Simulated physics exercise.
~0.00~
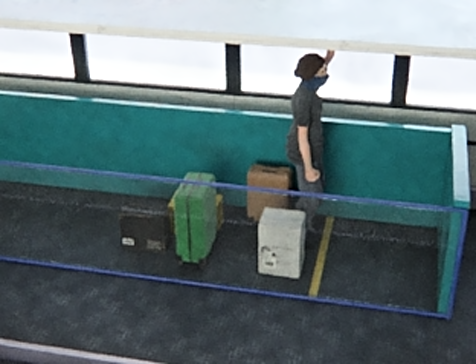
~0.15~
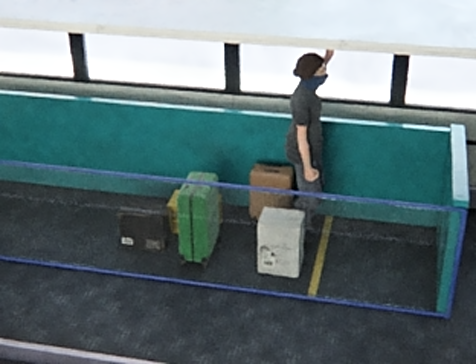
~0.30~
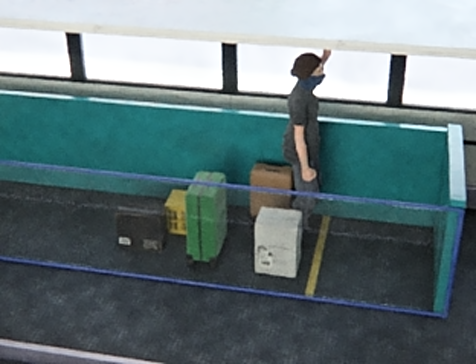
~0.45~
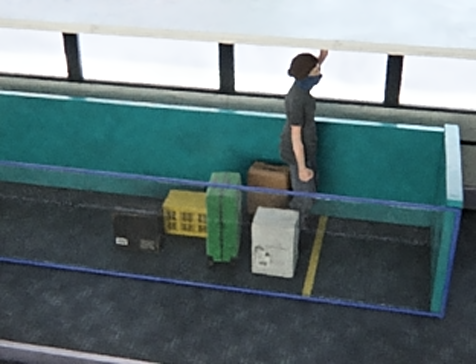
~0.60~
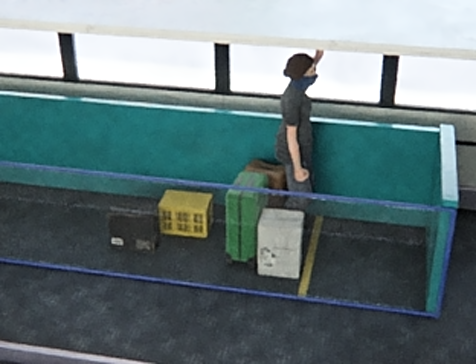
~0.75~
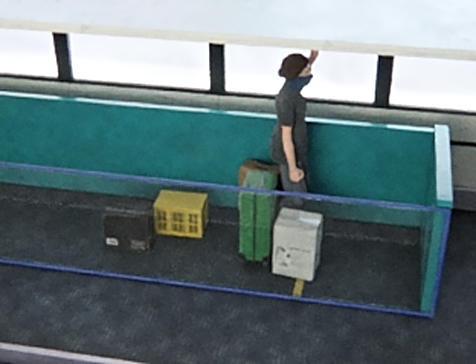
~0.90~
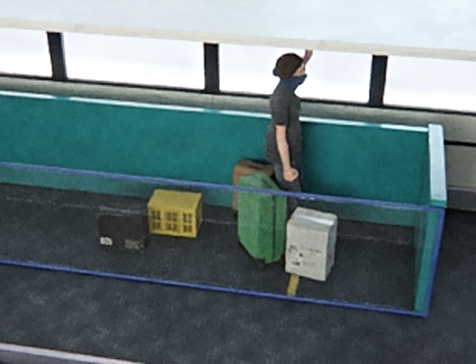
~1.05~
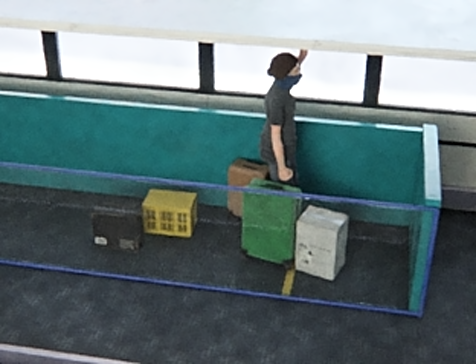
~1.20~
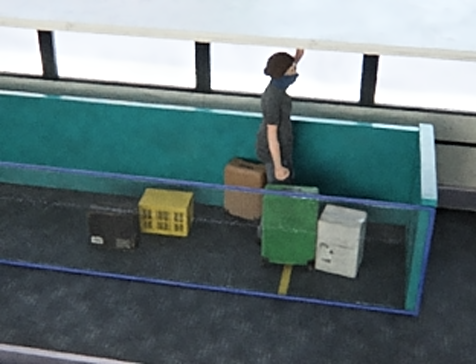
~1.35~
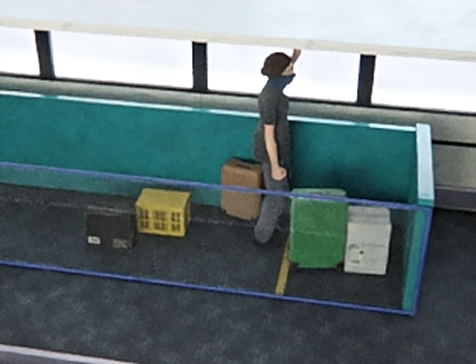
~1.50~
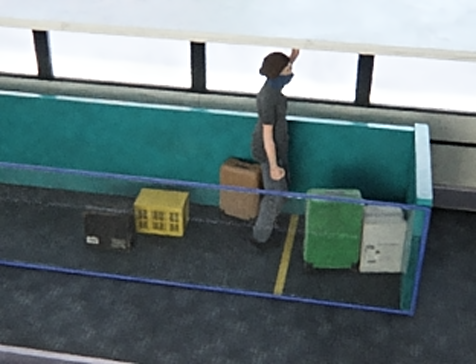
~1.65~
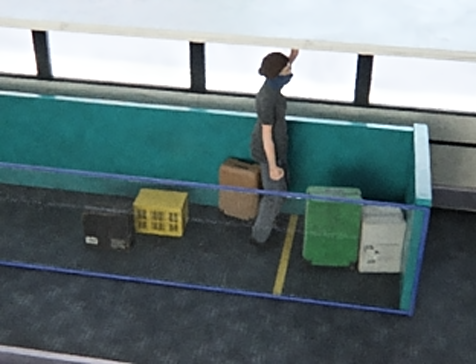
We see a standing passenger beside luggage in a glass-fronted bay as a green wheeled case rolls right, pushing against a white pack; both end beyond the yellow line near the right end, while the brown case, yellow crate and black carton remain short of it.
